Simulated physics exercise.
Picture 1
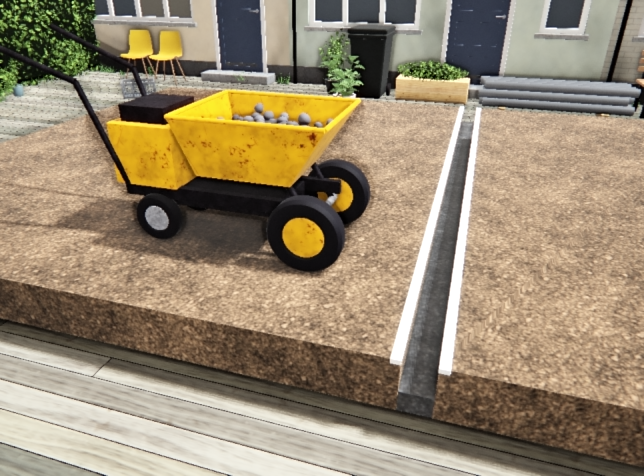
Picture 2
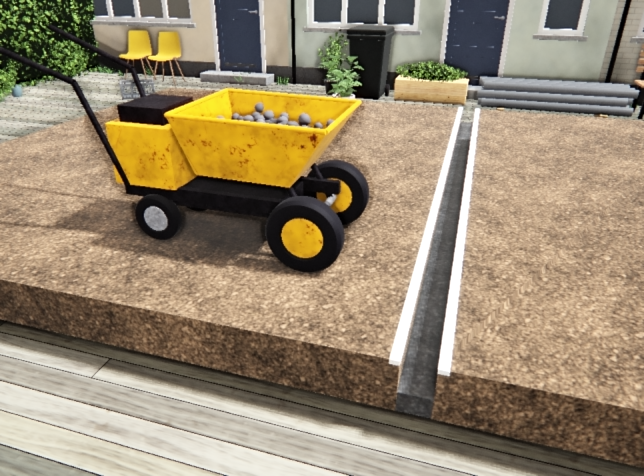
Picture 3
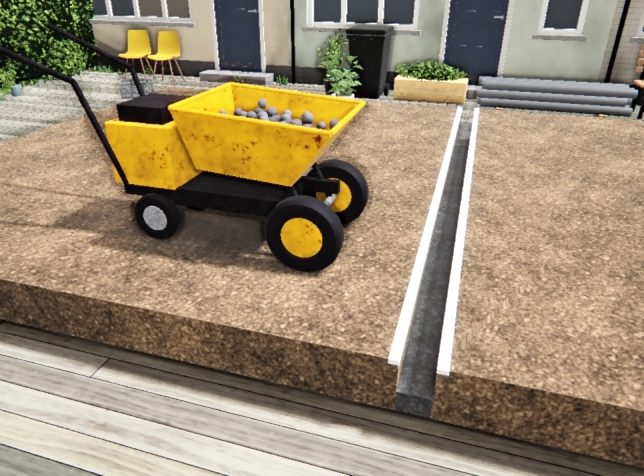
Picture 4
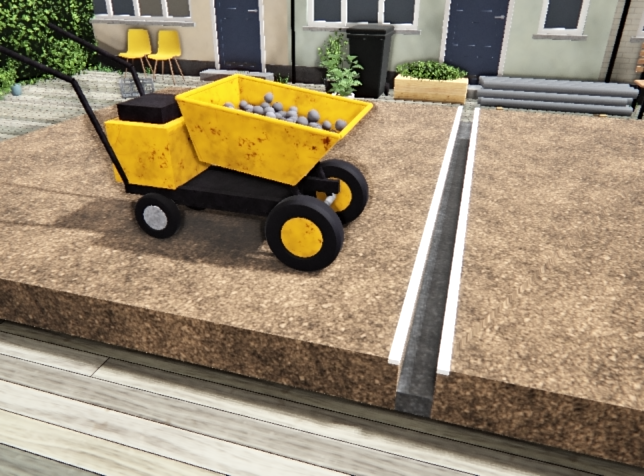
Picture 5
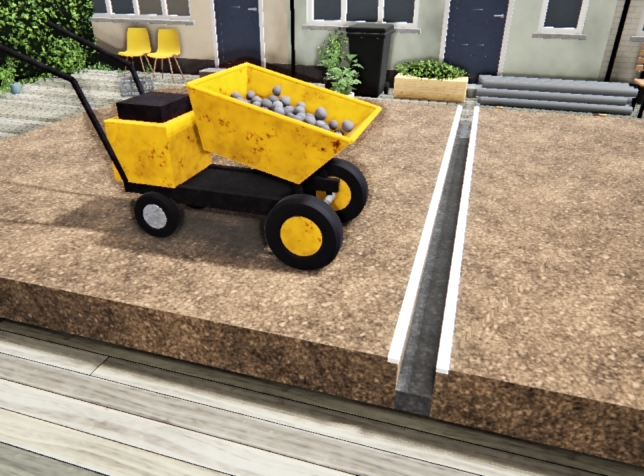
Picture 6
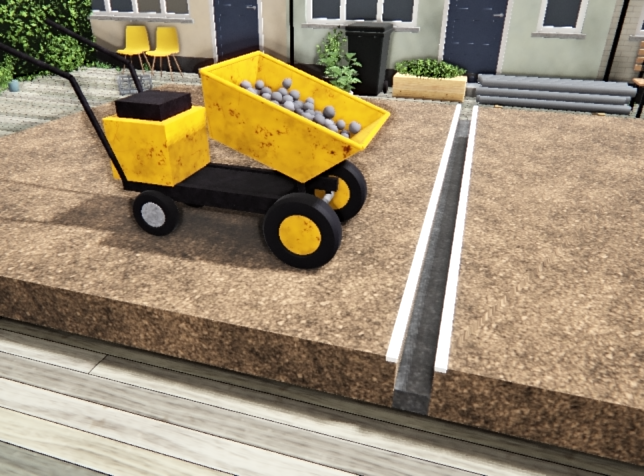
On a patch of brown ground near some houses, a small yellow barrow filled with round grey stones stood still beside a narrow trench, then its skip gradually tilted up toward the right.
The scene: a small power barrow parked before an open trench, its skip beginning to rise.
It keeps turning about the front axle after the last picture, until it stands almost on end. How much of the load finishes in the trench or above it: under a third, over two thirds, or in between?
The trench will get the middle band, a third to two thirds.
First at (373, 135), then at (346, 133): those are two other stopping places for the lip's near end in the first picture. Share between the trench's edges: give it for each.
The first stop gives 10 per cent; the second gives 30 per cent.
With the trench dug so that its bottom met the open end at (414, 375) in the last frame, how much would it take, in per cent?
I'd say around 40 in a hundred.
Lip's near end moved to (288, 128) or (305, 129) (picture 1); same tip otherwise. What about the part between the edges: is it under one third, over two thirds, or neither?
Record - trial one: Between a third and two thirds; trial two: In the middle band.
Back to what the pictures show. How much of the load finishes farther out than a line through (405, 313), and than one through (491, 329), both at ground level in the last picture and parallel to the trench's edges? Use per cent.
100 % and 30 %, in that order.
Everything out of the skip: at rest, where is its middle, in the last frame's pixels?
Resting centre, last frame: Roughly (452, 258).
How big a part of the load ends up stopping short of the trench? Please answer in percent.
Estimate: Around 5 per cent.
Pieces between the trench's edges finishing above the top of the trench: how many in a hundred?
25 %.
Just after the last frame, skip tipped steeply; every one in the skip.
A moment on, skip tipped right over; the larger part in the skip; about a tenth in or heaped over the trench; about a tenth beyond it; just a few falling.
Further on, skip tipped right over; about a tenth in the skip; just a few short of the trench; roughly a third in or heaped over the trench; roughly half beyond it.
When it is over, skip tipped right over; just a few short of the trench; roughly half in or heaped over the trench; roughly half beyond it.
